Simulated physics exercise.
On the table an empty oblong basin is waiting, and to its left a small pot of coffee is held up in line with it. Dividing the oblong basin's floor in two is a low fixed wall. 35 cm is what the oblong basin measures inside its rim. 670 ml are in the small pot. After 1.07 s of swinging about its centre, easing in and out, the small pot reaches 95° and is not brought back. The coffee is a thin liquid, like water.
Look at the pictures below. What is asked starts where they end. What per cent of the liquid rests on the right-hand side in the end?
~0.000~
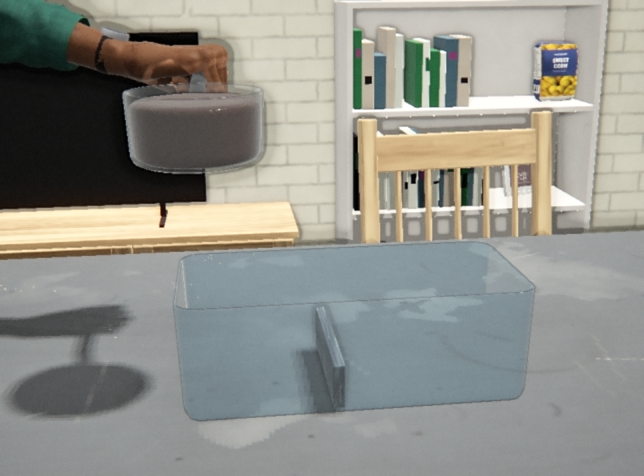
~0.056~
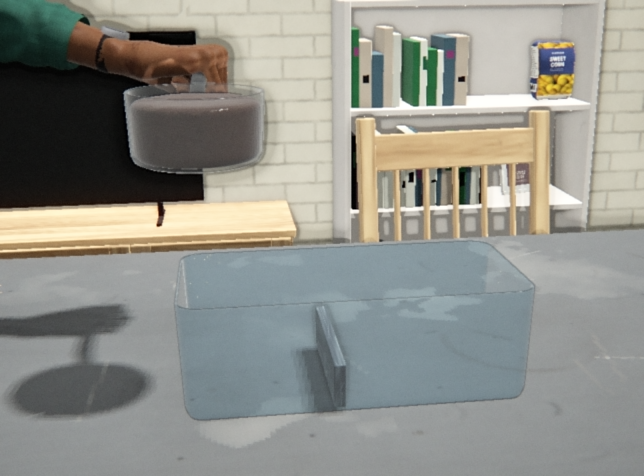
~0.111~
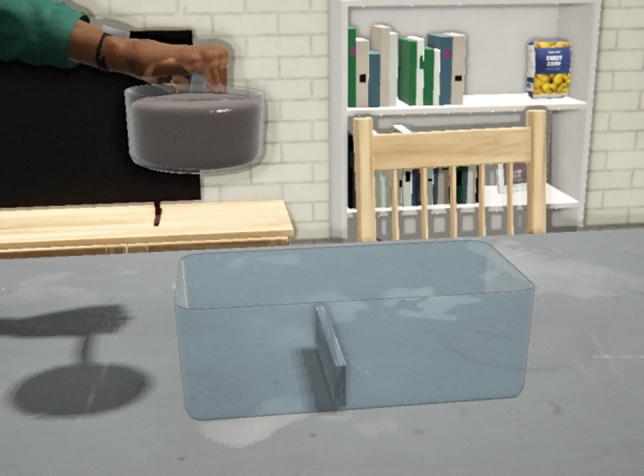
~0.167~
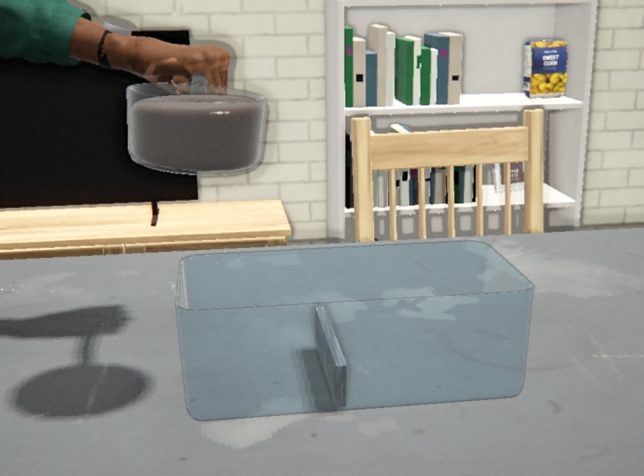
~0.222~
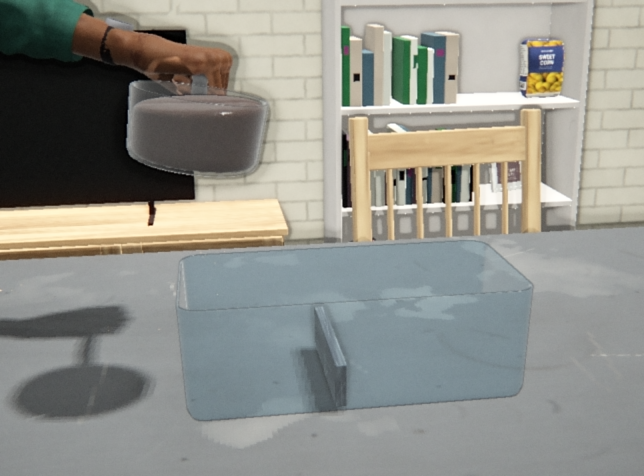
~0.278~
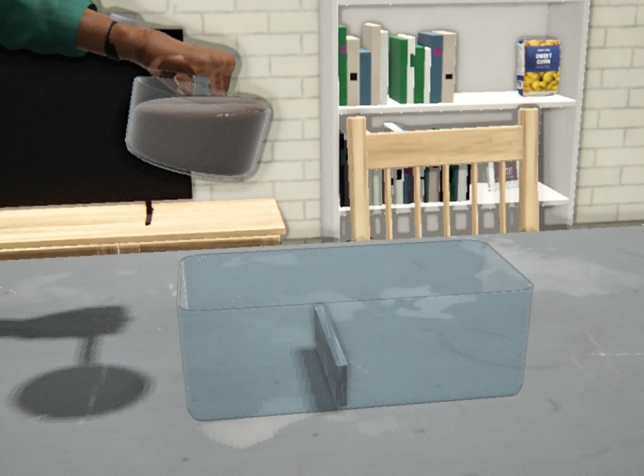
65 percent.
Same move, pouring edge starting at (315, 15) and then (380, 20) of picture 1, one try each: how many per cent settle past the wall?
Around 90 per cent first, around 95 per cent next.
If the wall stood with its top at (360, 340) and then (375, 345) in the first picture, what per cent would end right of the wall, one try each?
One try each: Around 25 percent and then around 10 percent.
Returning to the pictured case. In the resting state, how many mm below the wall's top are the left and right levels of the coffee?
Left 36 mm, right 32 mm.
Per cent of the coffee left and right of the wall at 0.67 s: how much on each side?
Left side near 3, right side near 10.
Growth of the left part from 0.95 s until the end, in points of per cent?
Roughly 20 in a hundred.
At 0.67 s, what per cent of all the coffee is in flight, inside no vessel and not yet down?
About 34 per cent.
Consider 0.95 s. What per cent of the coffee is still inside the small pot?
12 %.
Then, 0.67 s in, the tilt is 65° and 52 per cent is still to pour, 3 is left of the wall and 11 right of it.
Then, 0.95 s in, the tilt is 92° and 12 per cent is still to pour, 14 is left of the wall and 62 right of it.
Then, 1.25 s in, the tilt is 95° and 2 per cent is still to pour, 31 is left of the wall and 64 right of it.
Then, 1.57 s in, the tilt is 95° and 0 per cent is still to pour, 34 is left of the wall and 65 right of it.
Finally, 34 per cent lies left of the wall, 65 right of it and 1 outside.
